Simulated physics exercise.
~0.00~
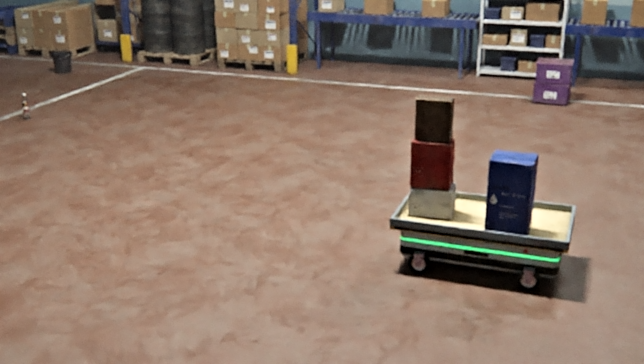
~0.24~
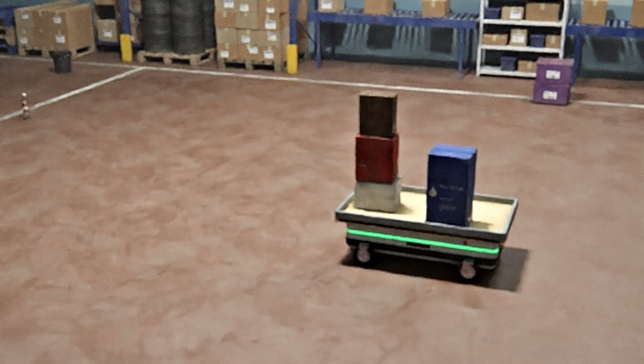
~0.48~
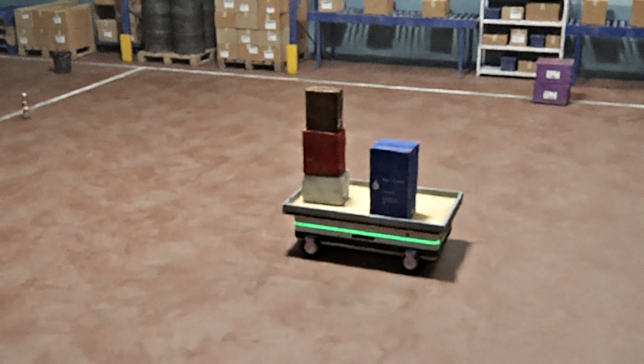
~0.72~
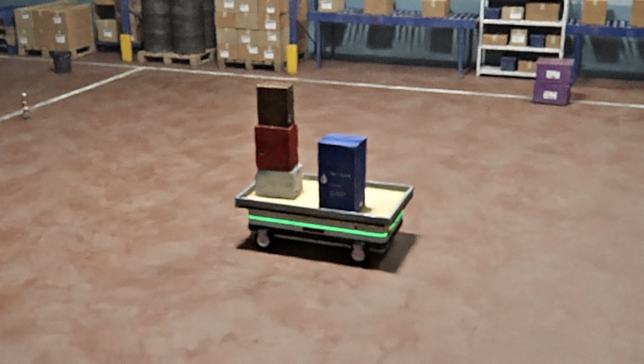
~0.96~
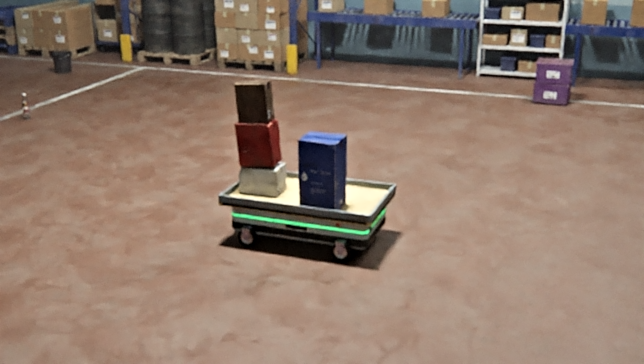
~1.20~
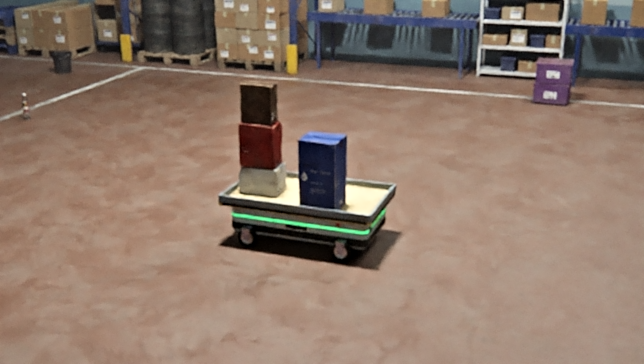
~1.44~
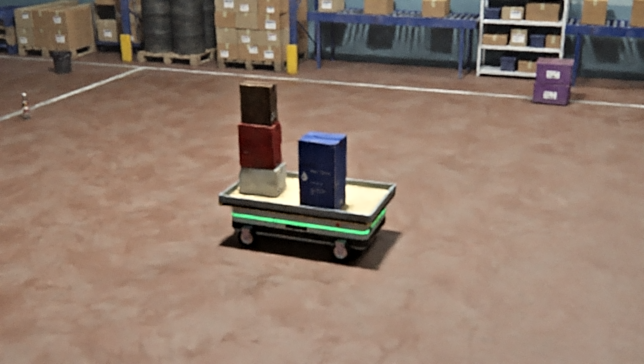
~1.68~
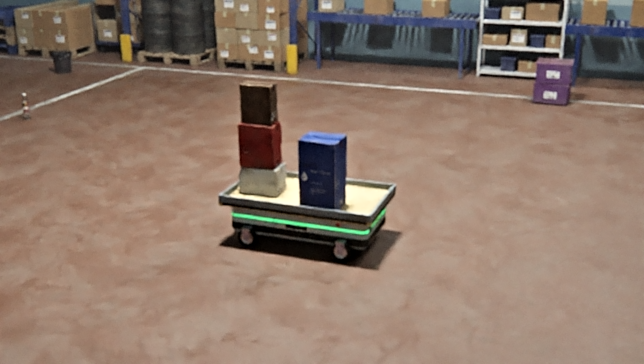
A low powered flat cart with a glowing green strip carries four boxes across the reddish-brown floor of a warehouse, seen from a fixed, raised viewpoint. On its left side a brown box sits on a red one above a white one, and a taller blue box stands to their right. Shelves, stacked cartons and a purple stack line the background. The cart rolls steadily leftward and slightly away, then slows and stops left of centre. The brown box shifts very slightly on top as it halts, but all the boxes stay upright on the deck, motionless.
